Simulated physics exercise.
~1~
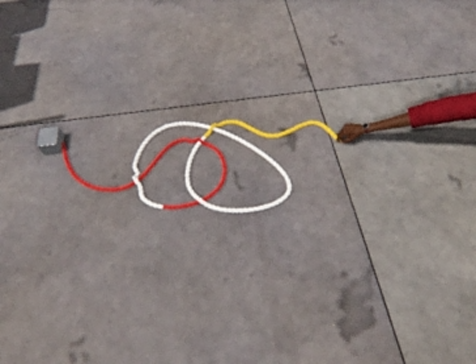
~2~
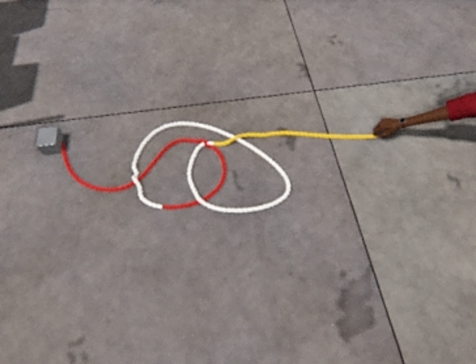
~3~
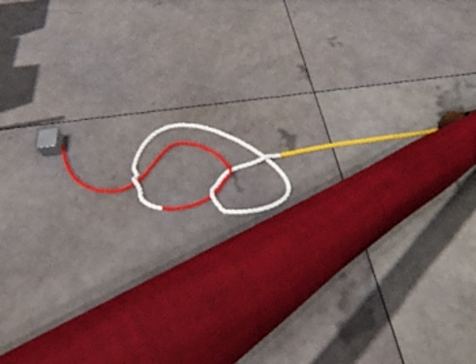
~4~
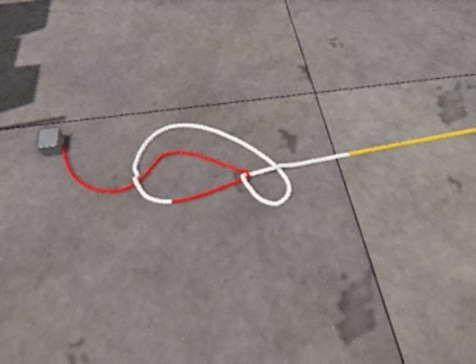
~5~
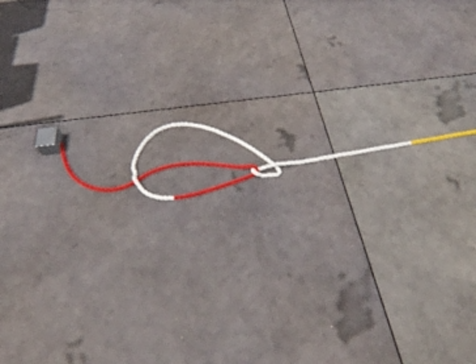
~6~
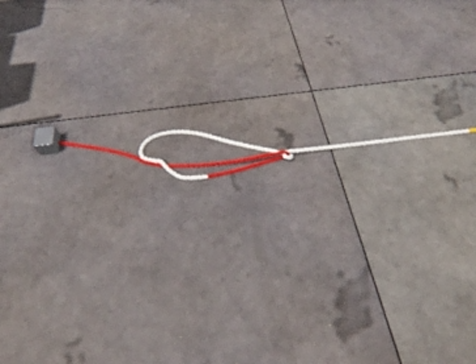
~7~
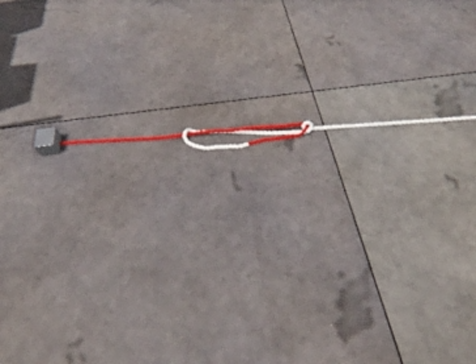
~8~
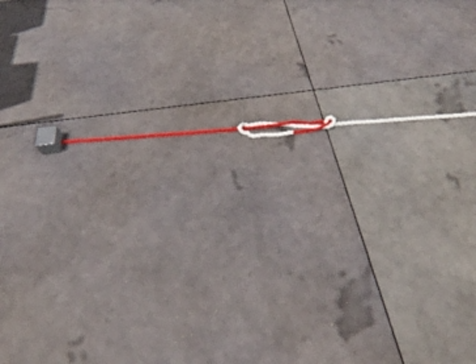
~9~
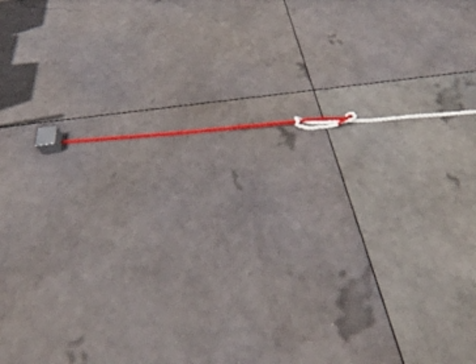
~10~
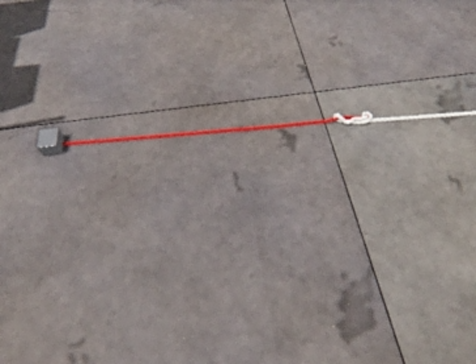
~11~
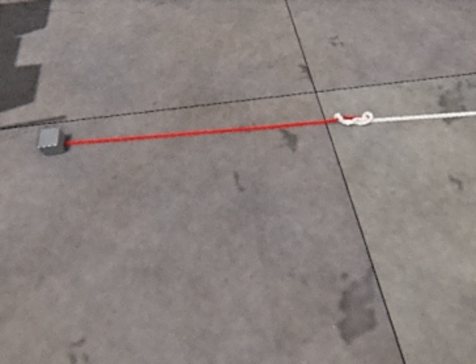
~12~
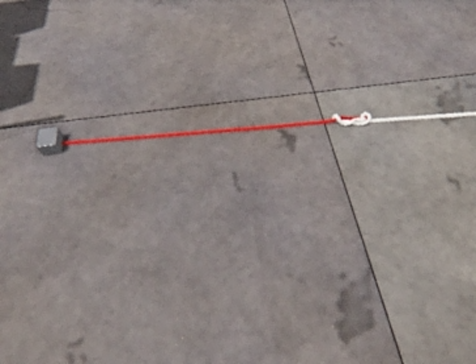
A looped rope of red, white and yellow lay on a grey concrete floor, tied to a small block, until someone pulled its yellow end rightward, shrinking the loops until they jammed in a small, tight knot along the taut line.
